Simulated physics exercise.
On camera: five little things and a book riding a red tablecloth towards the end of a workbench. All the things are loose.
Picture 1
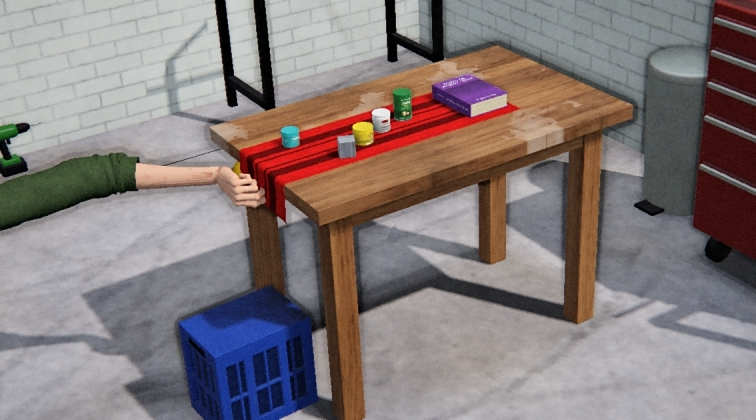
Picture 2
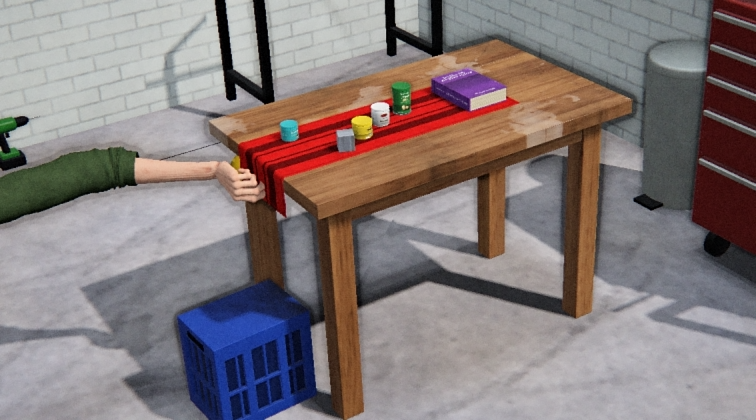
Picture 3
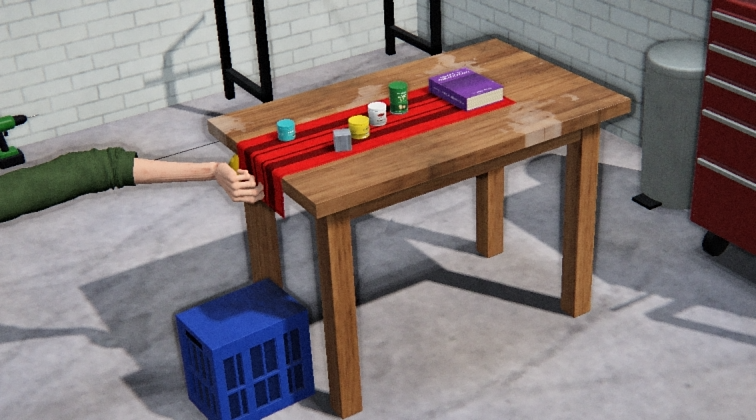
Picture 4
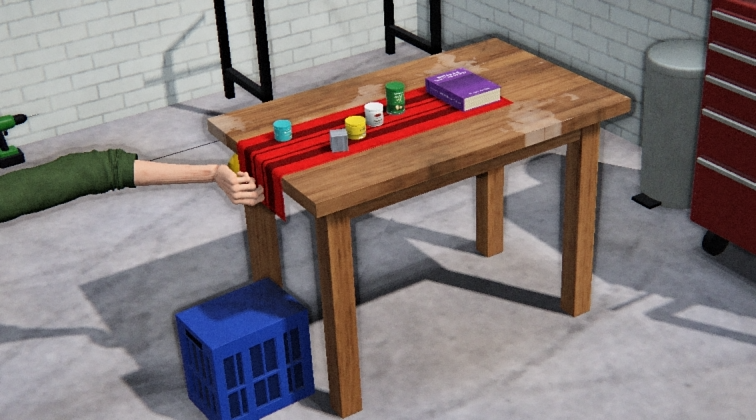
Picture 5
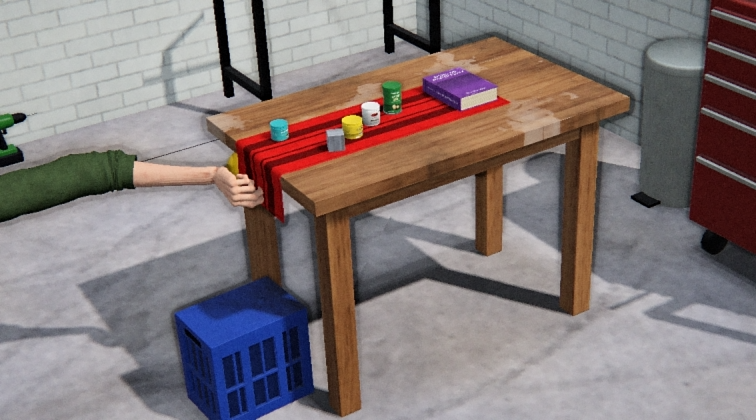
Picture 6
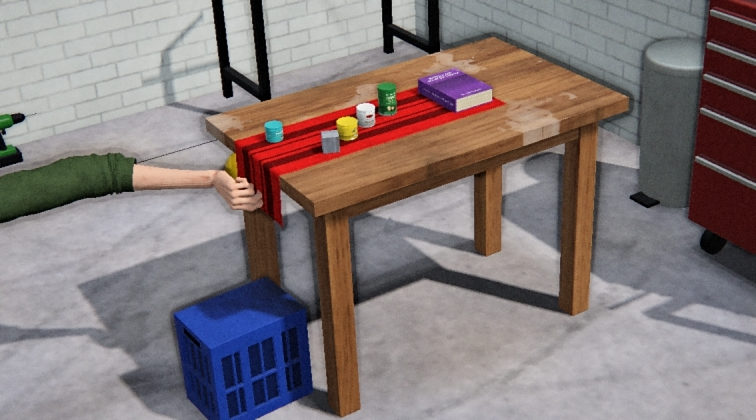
In a workshop, a hand slowly pulls a red cloth carrying small containers and a book left.
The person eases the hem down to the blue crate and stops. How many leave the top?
The answer is three.
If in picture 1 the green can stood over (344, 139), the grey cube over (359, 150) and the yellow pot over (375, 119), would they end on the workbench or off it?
The green can comes down, the grey cube tumbles off, the yellow pot survives.
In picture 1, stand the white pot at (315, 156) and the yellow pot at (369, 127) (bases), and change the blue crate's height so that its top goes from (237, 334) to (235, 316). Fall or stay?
The white pot is carried off; the yellow pot survives.
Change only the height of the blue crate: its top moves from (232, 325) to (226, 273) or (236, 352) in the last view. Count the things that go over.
The count: 1 and 4.
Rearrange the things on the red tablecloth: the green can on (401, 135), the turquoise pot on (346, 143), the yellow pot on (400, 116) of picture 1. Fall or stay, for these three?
The green can survives; the turquoise pot comes down; the yellow pot does not fall.
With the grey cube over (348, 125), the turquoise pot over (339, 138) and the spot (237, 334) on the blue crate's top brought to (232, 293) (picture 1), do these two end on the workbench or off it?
The grey cube remains up, the turquoise pot remains up.
Early on, hem near (263, 234); all still up.
Midway, hem near (266, 272); turquoise pot and grey cube gone.
Near the end, hem on the crate; turquoise pot, grey cube and yellow pot gone.
Finally, hem on the crate; turquoise pot, grey cube and yellow pot gone. Over the edge go three.
